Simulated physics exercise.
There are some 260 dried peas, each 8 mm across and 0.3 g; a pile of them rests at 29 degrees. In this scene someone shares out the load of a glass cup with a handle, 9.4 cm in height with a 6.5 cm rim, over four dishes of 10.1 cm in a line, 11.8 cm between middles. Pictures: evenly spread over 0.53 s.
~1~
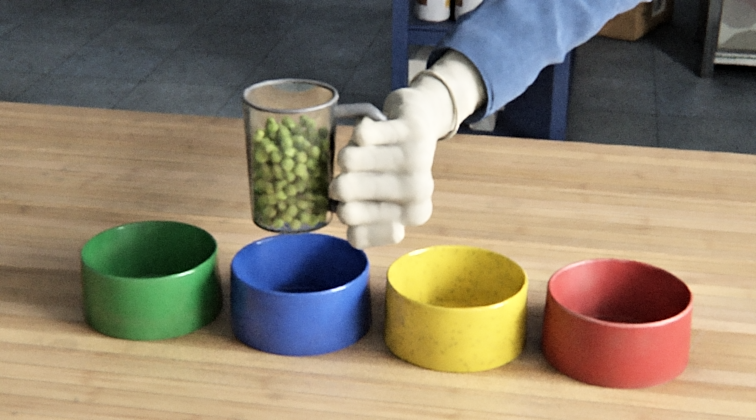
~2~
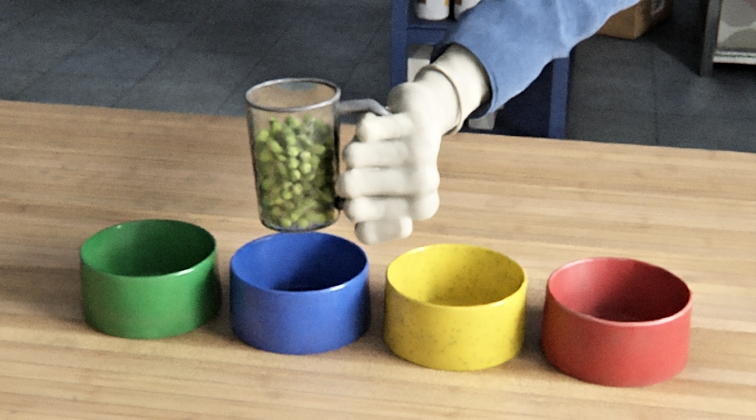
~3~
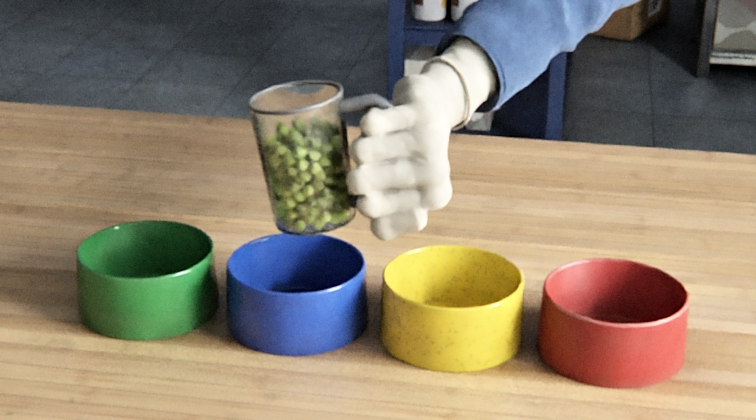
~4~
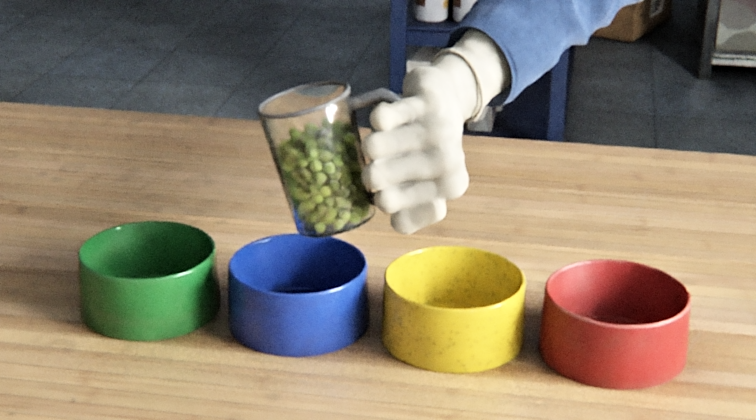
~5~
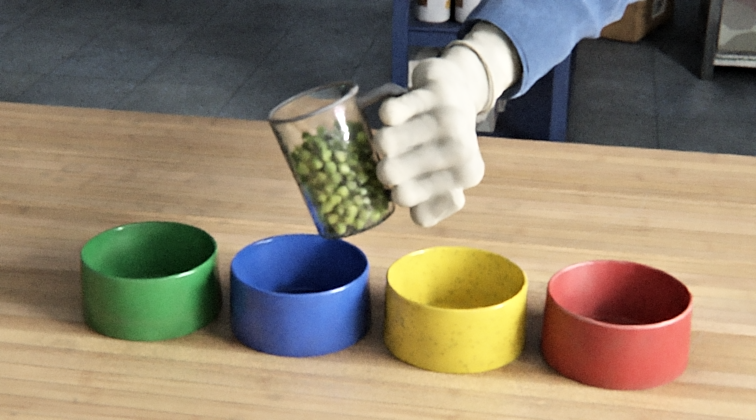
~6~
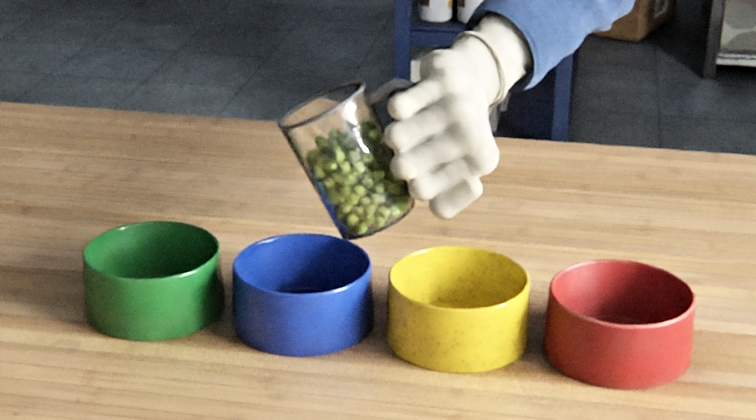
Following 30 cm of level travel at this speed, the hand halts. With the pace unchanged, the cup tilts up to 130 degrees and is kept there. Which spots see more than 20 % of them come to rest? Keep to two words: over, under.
Red: Under, blue: Under, green: Under, yellow: Over, counter: Under.
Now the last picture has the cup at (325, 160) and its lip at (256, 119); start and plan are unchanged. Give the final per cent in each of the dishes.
Final shares - red 0 %, blue 60 %, green 0 %, yellow 10 %.
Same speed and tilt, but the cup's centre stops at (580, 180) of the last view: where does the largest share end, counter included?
That'd be yellow, it takes the most.
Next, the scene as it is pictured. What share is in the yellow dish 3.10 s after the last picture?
By that moment it's near 100 percent.
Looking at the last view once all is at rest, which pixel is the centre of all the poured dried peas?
Near (462, 316).
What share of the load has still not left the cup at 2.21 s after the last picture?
That would be some 0 per cent.
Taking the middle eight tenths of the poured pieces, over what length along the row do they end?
I'd estimate close to 6 cm.
Then, 1.33 s after the last picture, tilt 99 degrees; cup holds 95 %.
Then, 2.21 s after the last picture, tilt 130 degrees; cup holds 0 %, yellow 100 %.
Then, 3.10 s after the last picture, tilt 130 degrees; cup holds 0 %, yellow 100 %.
In the end, red 0 %, blue 0 %, green 0 %, yellow 100 %, counter 0 %.
